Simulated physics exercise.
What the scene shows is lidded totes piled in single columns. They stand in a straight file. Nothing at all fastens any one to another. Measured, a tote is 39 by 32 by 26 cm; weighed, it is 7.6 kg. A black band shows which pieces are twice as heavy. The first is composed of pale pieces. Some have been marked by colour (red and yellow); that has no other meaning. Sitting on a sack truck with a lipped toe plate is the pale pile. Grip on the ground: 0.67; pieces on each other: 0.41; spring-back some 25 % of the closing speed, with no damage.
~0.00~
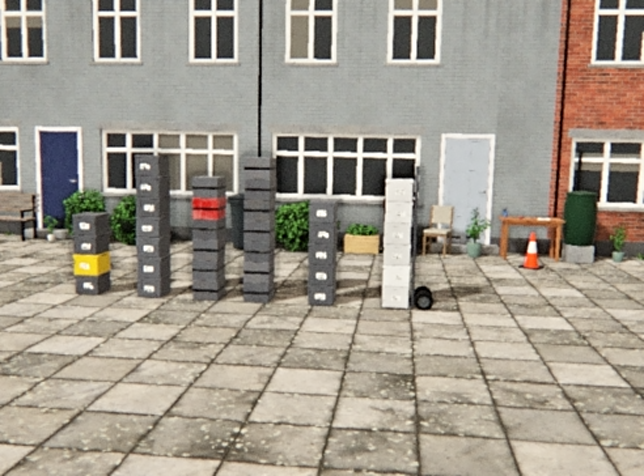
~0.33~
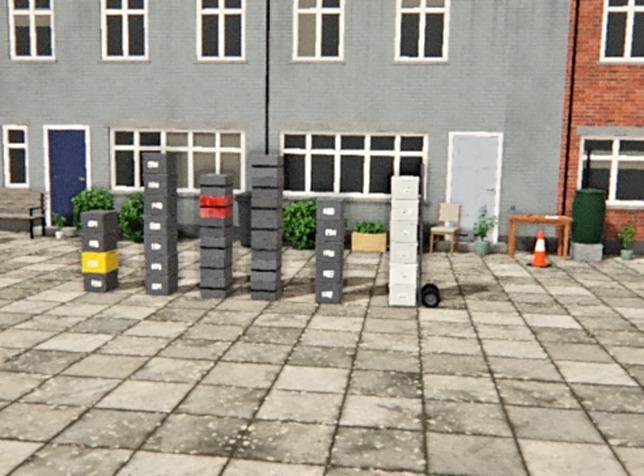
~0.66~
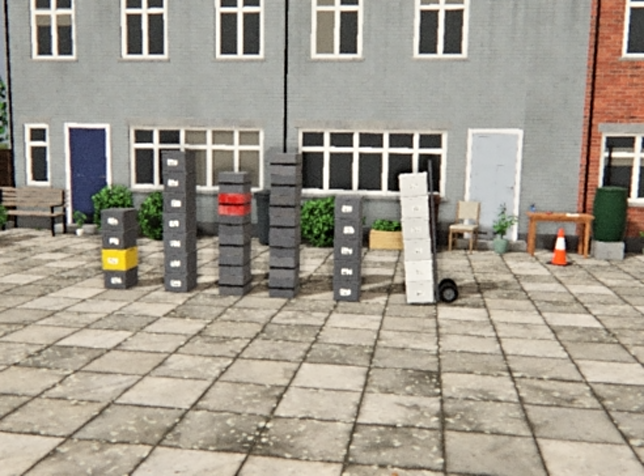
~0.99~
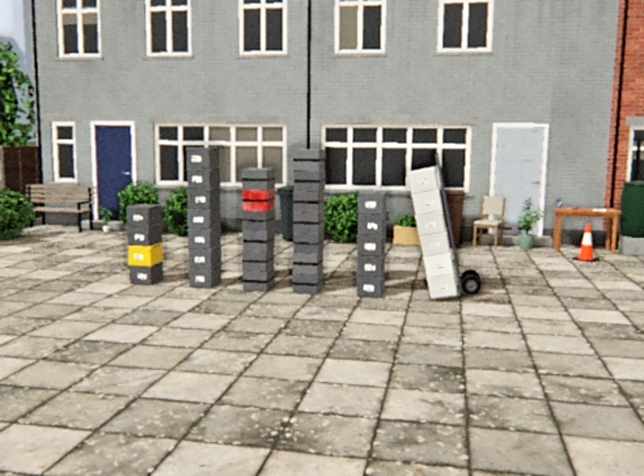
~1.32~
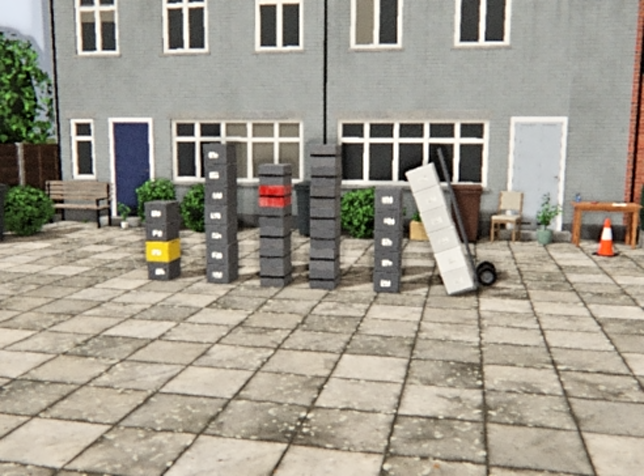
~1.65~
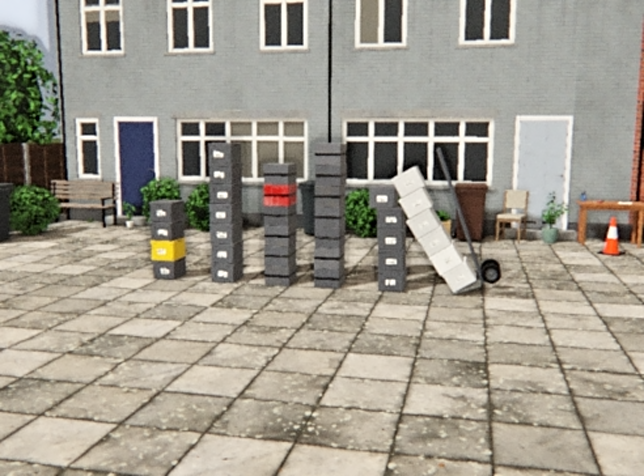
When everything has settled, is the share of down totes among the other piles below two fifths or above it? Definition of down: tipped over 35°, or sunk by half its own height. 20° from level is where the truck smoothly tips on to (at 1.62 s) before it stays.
It is above two fifths.
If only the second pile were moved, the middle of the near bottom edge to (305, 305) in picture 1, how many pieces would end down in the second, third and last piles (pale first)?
You'd end with the second pile at 0, the third at 0 and the last at 0 down.
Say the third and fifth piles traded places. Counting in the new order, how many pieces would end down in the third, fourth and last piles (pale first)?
Count of fallen pieces - third: 7; fourth: 5; last: 4.
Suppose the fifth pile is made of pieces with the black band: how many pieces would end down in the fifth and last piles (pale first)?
Then fifth 7, last 4.
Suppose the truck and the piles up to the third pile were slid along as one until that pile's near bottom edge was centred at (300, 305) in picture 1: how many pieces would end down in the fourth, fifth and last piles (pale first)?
Down per pile: Fourth 5, fifth 7, last 4.
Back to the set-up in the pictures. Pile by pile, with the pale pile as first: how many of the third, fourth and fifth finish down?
Counting each pile, the third has 7, the fourth 5 and the fifth 7.
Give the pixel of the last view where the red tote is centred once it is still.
I'd point at about (189, 238).
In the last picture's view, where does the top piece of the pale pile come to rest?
The top piece finishes near (343, 225).
After 3.40 s, 6 of the pale pile down; 5 of the 29 other totes down; red tote leaning 11°.
After 4.34 s, 6 of the pale pile down; 24 of the 29 other totes down; red tote leaning 35°, 51 cm lower; yellow tote leaning 23°.
At rest (6.1 s), 6 of the pale pile down; 28 of the 29 other totes down; yellow tote on its side; red tote leaning 37°, 62 cm lower. That is 97 per cent. As the last picture would show them, middles, yellow tote near (106, 259), red tote near (189, 238).
